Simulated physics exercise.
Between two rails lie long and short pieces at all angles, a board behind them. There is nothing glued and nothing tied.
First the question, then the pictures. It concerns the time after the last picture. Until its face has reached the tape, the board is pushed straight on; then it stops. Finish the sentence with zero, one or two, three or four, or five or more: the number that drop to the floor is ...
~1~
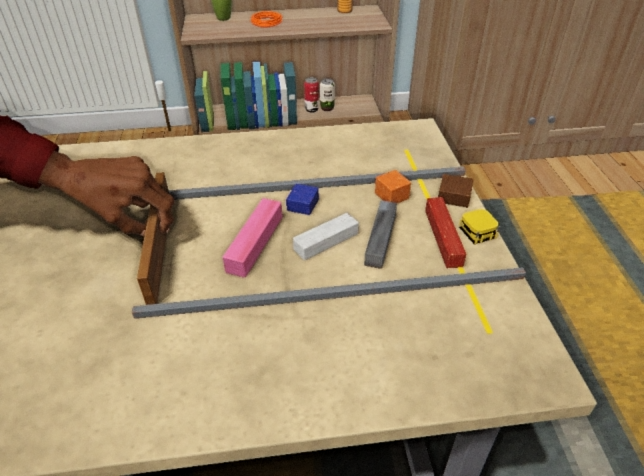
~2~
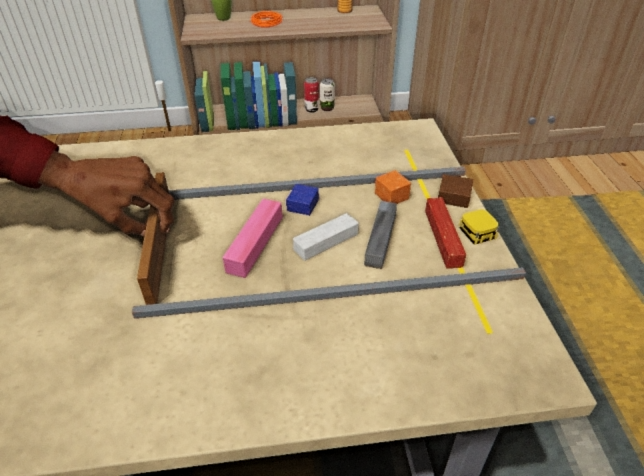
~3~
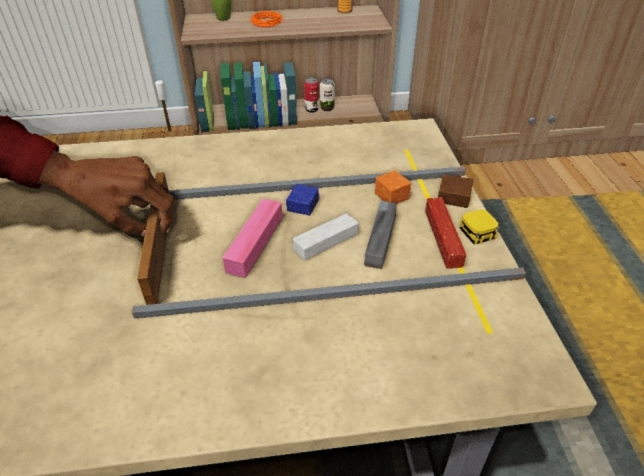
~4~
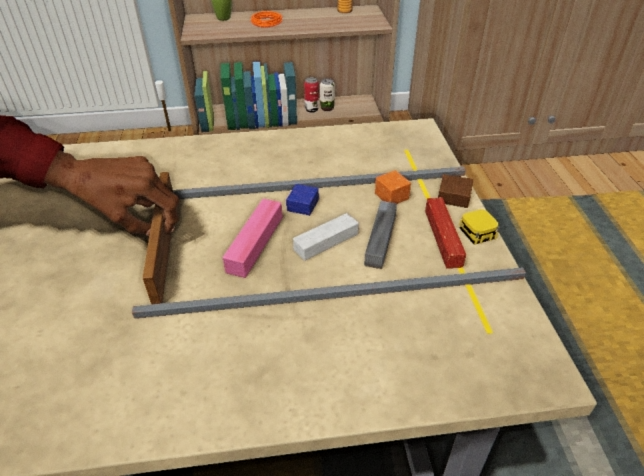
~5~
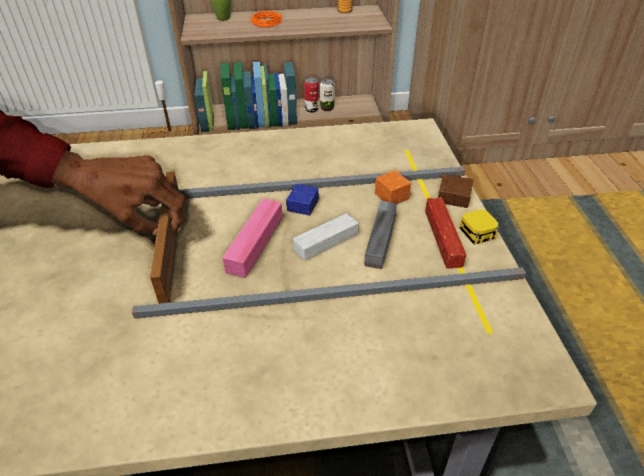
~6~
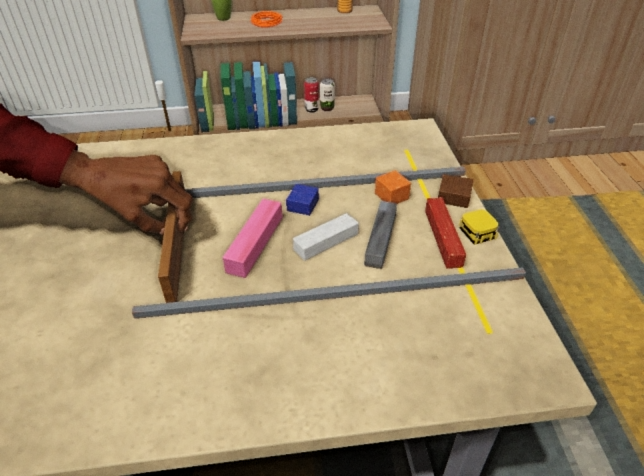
The number that drop to the floor is three or four.
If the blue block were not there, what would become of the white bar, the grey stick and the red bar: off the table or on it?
The white bar: Remains. The grey stick: Remains. The red bar: Drops.
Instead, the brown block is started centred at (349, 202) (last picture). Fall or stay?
Placed there, it does not drop.
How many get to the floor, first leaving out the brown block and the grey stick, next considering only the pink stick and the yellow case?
The first removal gives 1, the second gives 1.
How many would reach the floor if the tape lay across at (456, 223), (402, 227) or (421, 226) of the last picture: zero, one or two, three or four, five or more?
Tape by tape, the falls would be 5 or more, then none, then one or two.
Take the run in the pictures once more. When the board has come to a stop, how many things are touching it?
It is in contact with 2.
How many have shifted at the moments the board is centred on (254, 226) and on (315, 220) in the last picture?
Counts: 1 / 3.
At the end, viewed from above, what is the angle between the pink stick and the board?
Some 0 degrees.
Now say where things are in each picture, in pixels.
Yellow case (479, 227); brown block (455, 190); red bar (444, 231); board (156, 234); tape (440, 224), in the first frame.
Brown block (455, 191); pink stick (255, 236), in the second frame.
Red bar (444, 231); white bar (326, 236), in the third frame.
Yellow case (479, 227); blue block (303, 199), in the fourth frame.
Brown block (455, 191); orange block (393, 188), in the fifth frame.
Yellow case (479, 227); brown block (455, 191); red bar (444, 231); board (174, 233); tape (440, 224), in the sixth frame.
A little later, none off yet; yellow case at rest near (479, 227); brown block at rest near (455, 191); red bar at rest near (444, 231).
When it is over, the number that fall off is three or four; down, red bar, brown block and yellow case.
